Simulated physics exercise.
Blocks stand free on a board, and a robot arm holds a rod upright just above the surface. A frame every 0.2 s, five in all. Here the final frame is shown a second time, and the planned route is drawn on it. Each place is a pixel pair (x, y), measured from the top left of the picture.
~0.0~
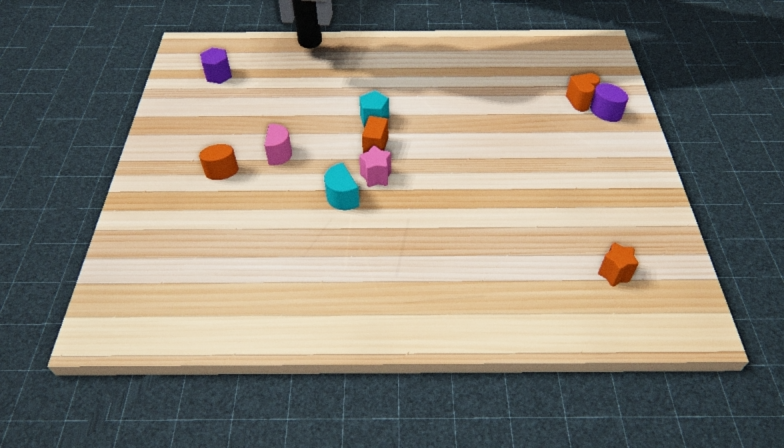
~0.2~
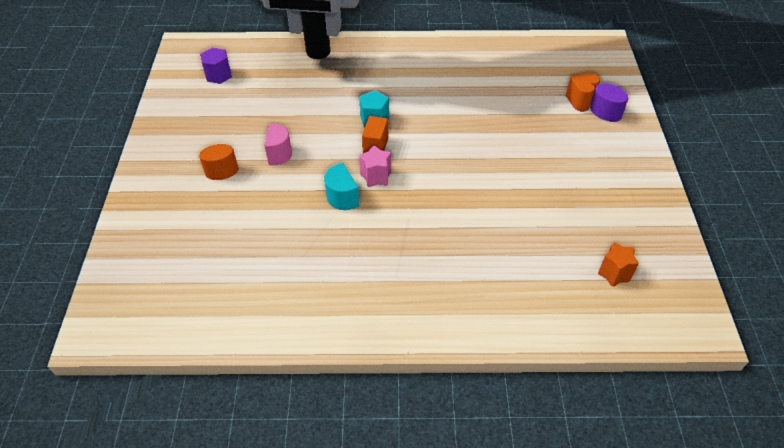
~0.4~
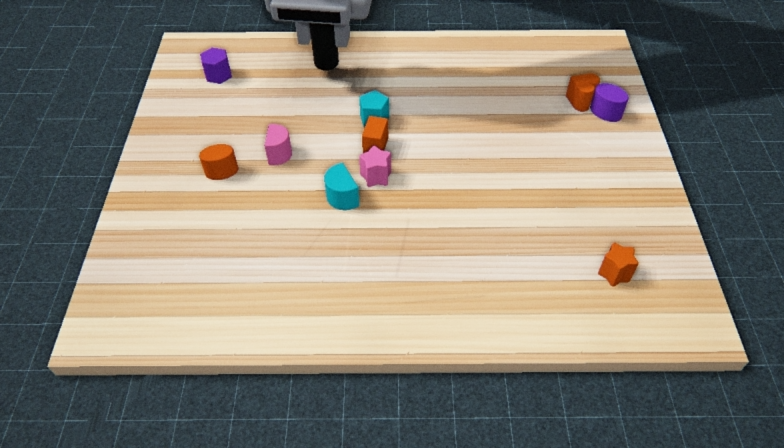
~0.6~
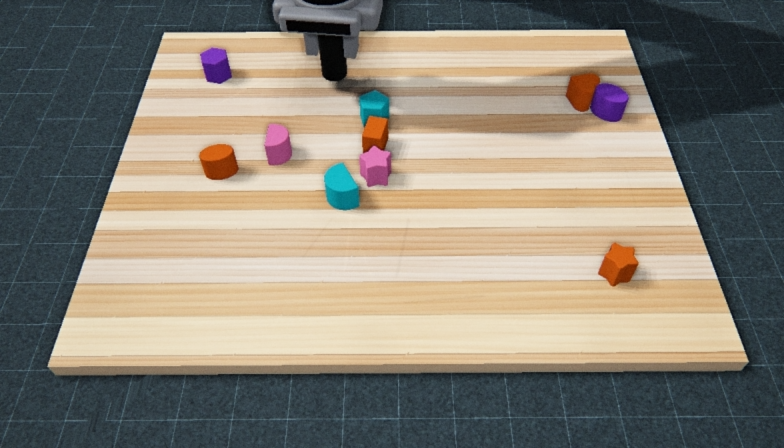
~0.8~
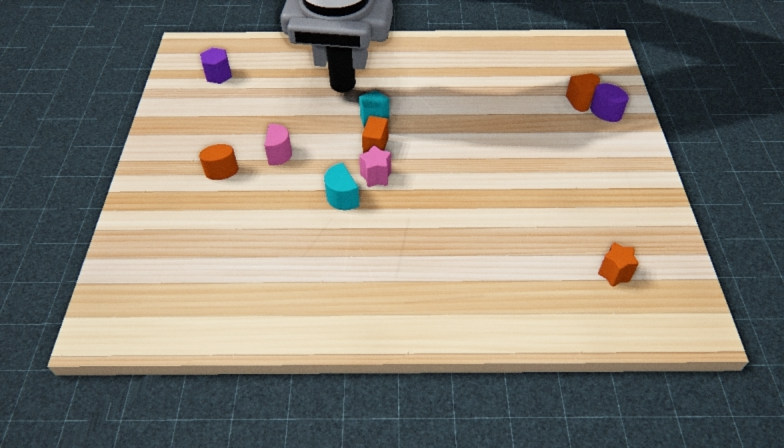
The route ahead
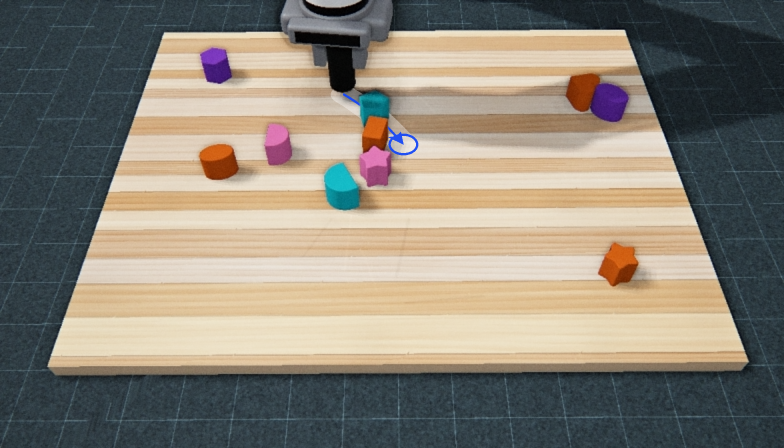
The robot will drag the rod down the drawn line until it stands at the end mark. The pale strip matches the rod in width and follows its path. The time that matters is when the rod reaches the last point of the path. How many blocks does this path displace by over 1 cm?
I expect three or more blocks to move.
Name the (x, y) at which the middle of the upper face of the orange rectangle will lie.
Located at (376, 147).
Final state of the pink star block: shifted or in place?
My prediction: It moves.
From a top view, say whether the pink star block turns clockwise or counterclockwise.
Verdict: Counterclockwise.
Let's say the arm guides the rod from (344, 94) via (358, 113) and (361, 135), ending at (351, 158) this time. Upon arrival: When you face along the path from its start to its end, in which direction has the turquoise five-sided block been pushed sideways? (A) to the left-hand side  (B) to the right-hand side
A
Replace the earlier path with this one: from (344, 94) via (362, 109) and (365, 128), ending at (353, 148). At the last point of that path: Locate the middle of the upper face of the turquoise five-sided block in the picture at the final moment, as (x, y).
Just about (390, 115).
The drawn path runs from (344, 94) via (376, 117), ending at (403, 144).
What follows on the original path. One third of the way, rod at (365, 100); turquoise five-sided block at (379, 104).
Two thirds of the way, rod at (386, 117); turquoise five-sided block at (396, 124), turned 25° clockwise; orange rectangle at (377, 140), turned 20° clockwise; pink star block at (374, 163).
At the end, rod at (404, 136); turquoise five-sided block at (412, 144), turned 25° clockwise; orange rectangle at (376, 147), turned 45° clockwise; pink star block at (371, 168), turned 35° anticlockwise.
